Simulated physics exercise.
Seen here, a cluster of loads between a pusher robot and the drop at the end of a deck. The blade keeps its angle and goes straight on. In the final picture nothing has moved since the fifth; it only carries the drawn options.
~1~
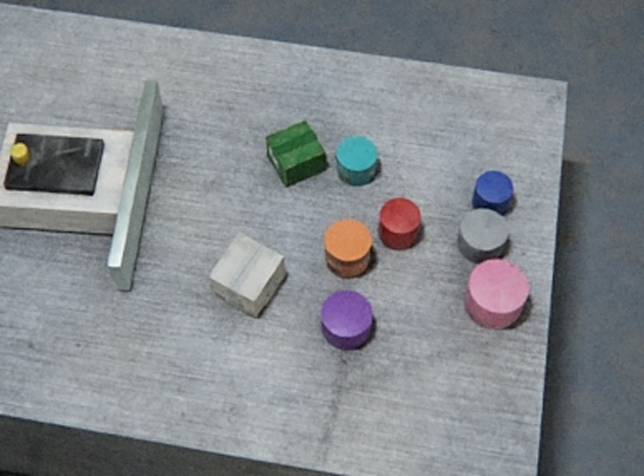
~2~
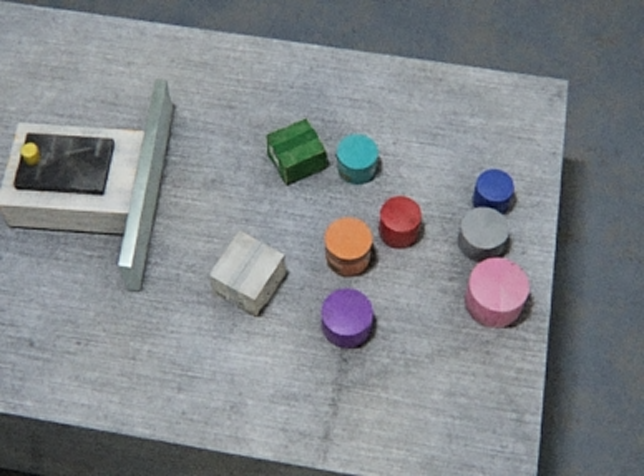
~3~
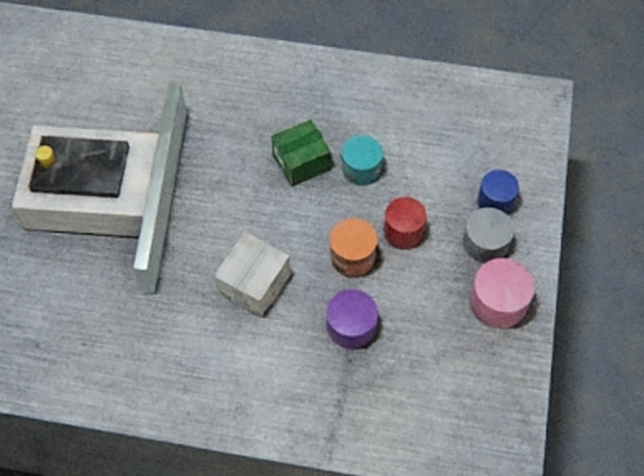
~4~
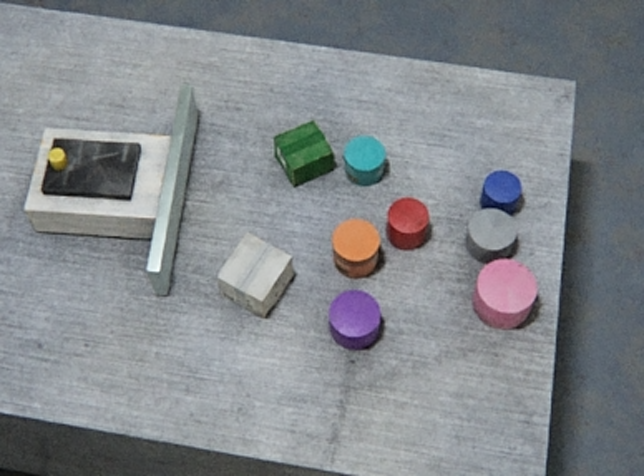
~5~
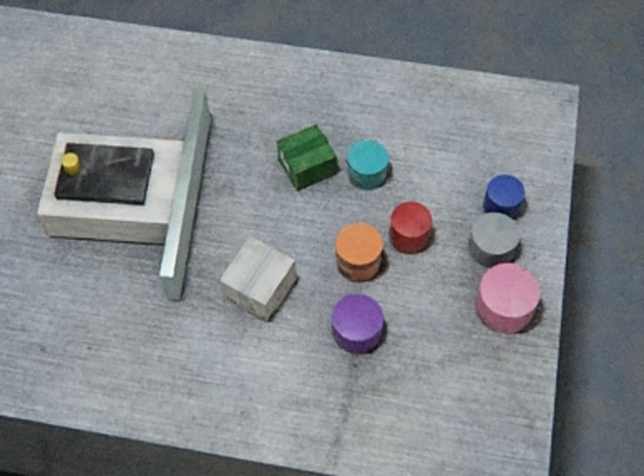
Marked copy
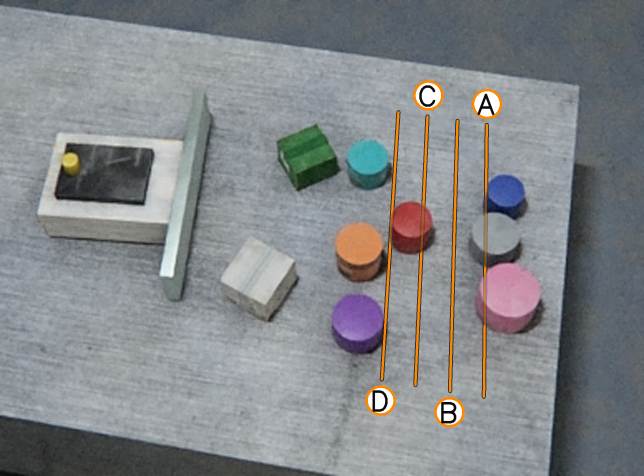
A wooden pusher with a wide, flat blade slid slowly to the right across a grey deck, nearing a cluster of colourful round canisters and two blocks, which it had not touched.
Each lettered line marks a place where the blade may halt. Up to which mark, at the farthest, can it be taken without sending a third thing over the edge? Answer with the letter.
At A, and not beyond.
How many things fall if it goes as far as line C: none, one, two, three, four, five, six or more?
By then, none.
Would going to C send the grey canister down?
No.
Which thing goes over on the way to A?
It is the pink canister.
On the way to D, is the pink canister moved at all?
By then, no.
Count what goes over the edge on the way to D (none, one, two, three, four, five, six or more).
In all, none.
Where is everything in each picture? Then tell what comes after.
The first picture shows orange pail (348, 249); pink canister (496, 294); white parcel (248, 276).
The second picture shows robot (72, 163); blue canister (493, 193).
The third picture shows robot (86, 166); grey canister (488, 236).
The fourth picture shows robot (98, 168); purple canister (354, 320).
The fifth picture shows robot (111, 173); orange pail (359, 253); pink canister (507, 299); white parcel (259, 280).
On the marked copy, A at (486, 251); B at (454, 246); C at (422, 241); D at (391, 236).
With A. Early on, robot (218, 189); purple canister (362, 326); turquoise pail (376, 166).
Further on, robot (326, 206); turquoise pail (474, 174); purple canister (404, 355).
At the end, robot (410, 219); pink canister over the edge; blue canister (554, 207); one fallen.
As for the rest, B is within the limit but short; C is within the limit but short; D is within the limit but short.
